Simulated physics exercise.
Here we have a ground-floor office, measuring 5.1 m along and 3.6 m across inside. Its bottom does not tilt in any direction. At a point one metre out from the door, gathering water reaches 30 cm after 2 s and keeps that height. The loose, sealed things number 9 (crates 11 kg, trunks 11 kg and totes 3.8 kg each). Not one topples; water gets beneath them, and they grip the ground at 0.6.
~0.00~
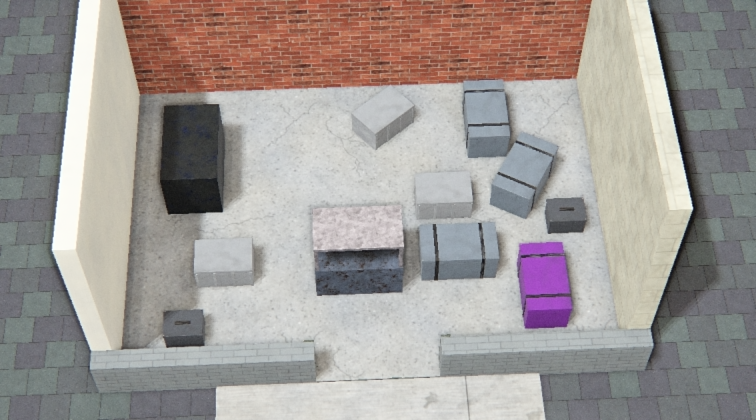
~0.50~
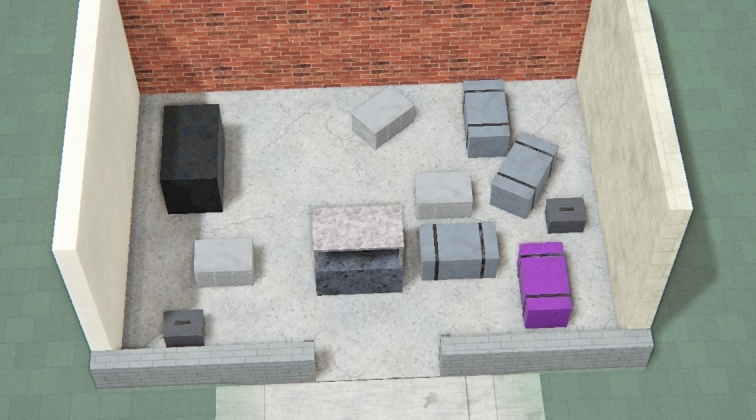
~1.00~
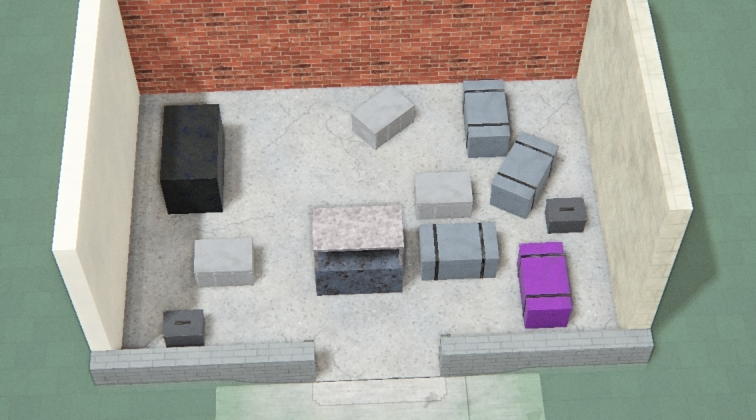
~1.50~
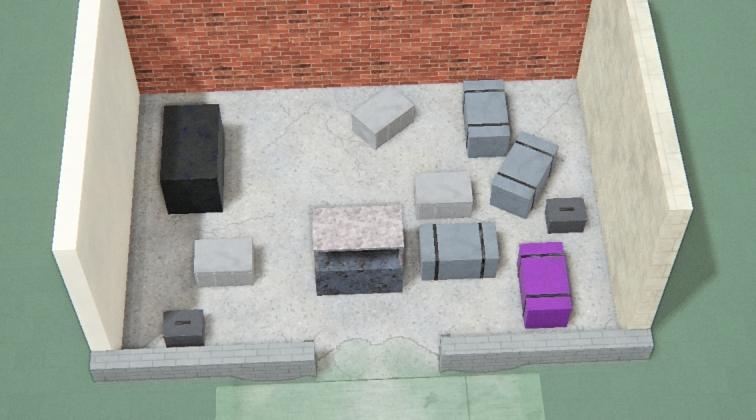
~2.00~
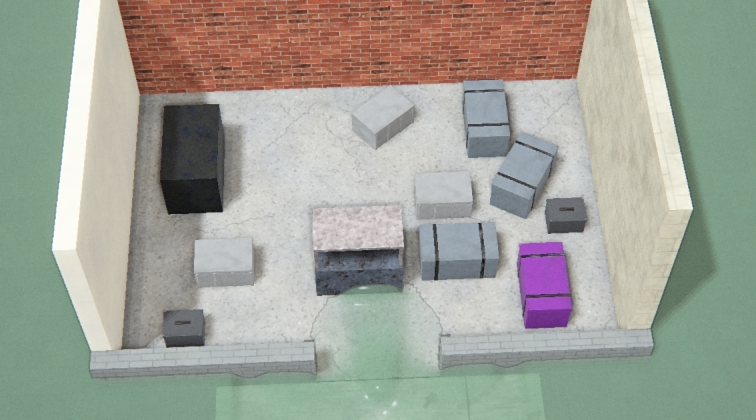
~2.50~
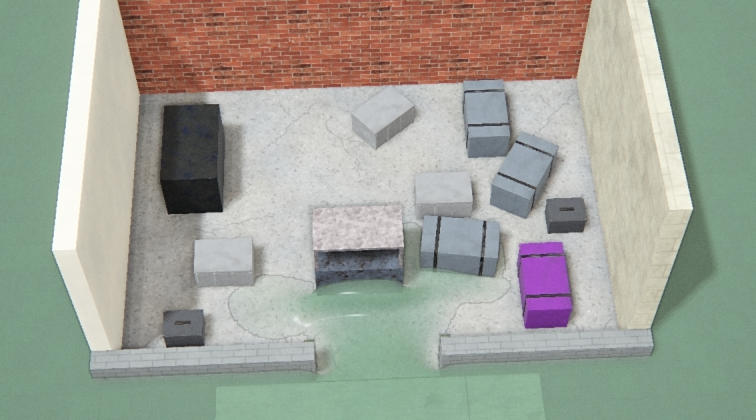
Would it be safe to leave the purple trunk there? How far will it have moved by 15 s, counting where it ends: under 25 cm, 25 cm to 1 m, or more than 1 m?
25 cm to 1 m.
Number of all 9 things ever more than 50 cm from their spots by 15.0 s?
The count comes to 9.
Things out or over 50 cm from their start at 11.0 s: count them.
At that moment it comes to 8.
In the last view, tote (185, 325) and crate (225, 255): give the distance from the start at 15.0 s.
Respectively 100 and 80 cm.
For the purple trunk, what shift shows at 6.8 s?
Close to 40 cm.
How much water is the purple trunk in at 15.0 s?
I'd say around 17 cm.
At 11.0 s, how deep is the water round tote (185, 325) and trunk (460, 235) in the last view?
About 22 and 14 cm.
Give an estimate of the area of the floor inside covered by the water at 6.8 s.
Somewhere around 17 m2, roughly.
After 3.5 s the purple trunk is near (580, 279), 0.3 m from its start, aground; 1 afloat.
After 6.8 s the purple trunk is near (571, 297), 0.4 m from its start, afloat; 8 afloat.
After 11.0 s the purple trunk is near (576, 276), 0.3 m from its start, afloat; 9 afloat.
After 15.0 s the purple trunk is near (569, 224), 0.6 m from its start, afloat; 9 afloat.
